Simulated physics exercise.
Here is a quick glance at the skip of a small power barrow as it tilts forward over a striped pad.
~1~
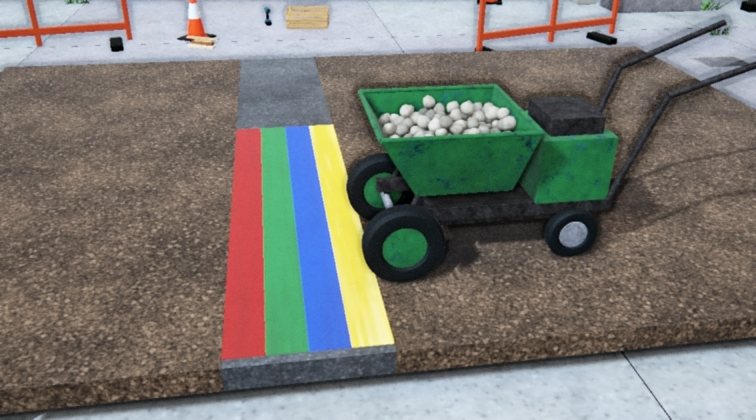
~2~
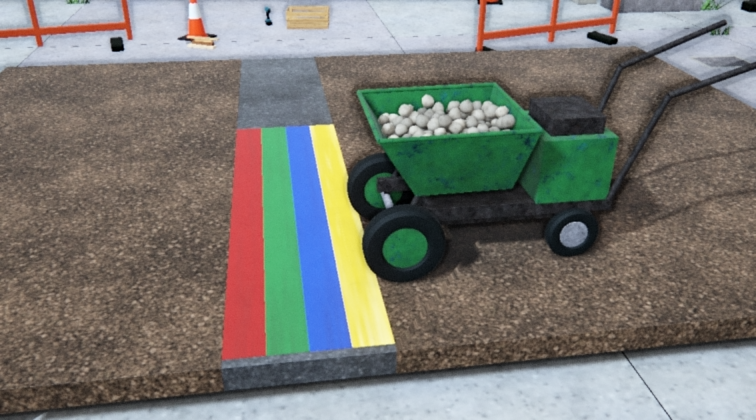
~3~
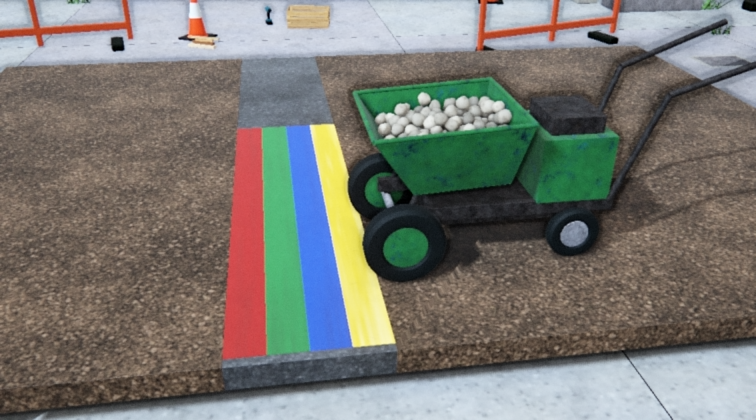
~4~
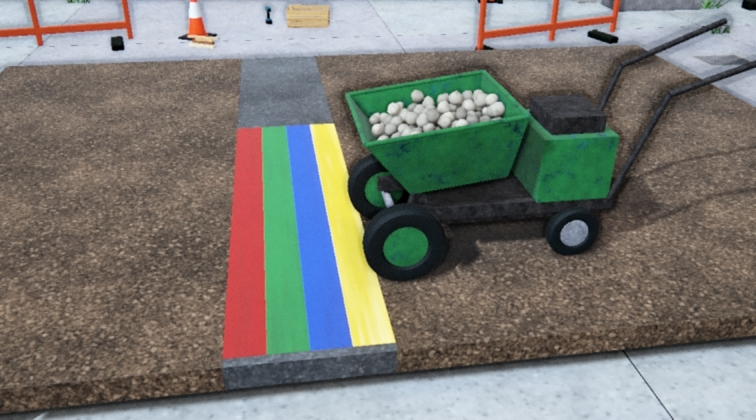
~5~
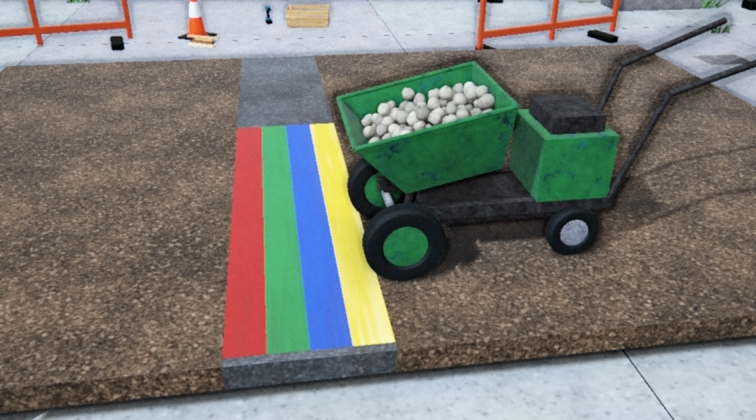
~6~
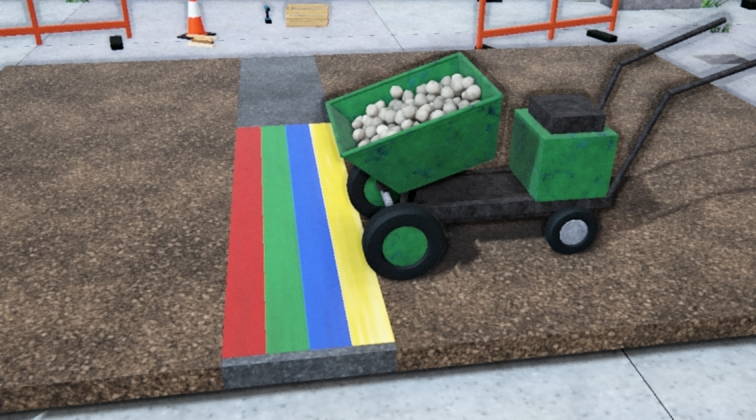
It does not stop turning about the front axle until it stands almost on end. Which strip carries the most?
The red strip.
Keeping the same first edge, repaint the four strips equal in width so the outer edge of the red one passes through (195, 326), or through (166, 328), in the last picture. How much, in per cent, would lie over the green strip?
I'd say about 30 % for the first and about 40 % for the second.
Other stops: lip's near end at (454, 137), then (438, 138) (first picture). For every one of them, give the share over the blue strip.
About 30 % and 30 %.
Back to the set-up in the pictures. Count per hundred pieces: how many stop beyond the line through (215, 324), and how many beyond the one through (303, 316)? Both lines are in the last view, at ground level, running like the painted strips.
That's 20 per cent for the first and 80 per cent for the second.
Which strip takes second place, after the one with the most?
Rank 2: The green one.
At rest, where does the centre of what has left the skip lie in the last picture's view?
Near pixel (241, 250).
Shortly afterwards, skip tipped steeply; the whole lot in the skip.
Next, skip tipped right over; the bulk in the skip; a little over the green strip; a little over the red strip; only a few off the paint.
Some moments later, skip tipped right over; near a quarter in the skip; only a few over the blue strip; a little over the green strip; near a third over the red strip; near a quarter off the paint.
In the end, skip tipped right over; near a quarter in the skip; none at all over the yellow strip; only a few over the blue strip; near a quarter over the green strip; near a third over the red strip; near a quarter off the paint.
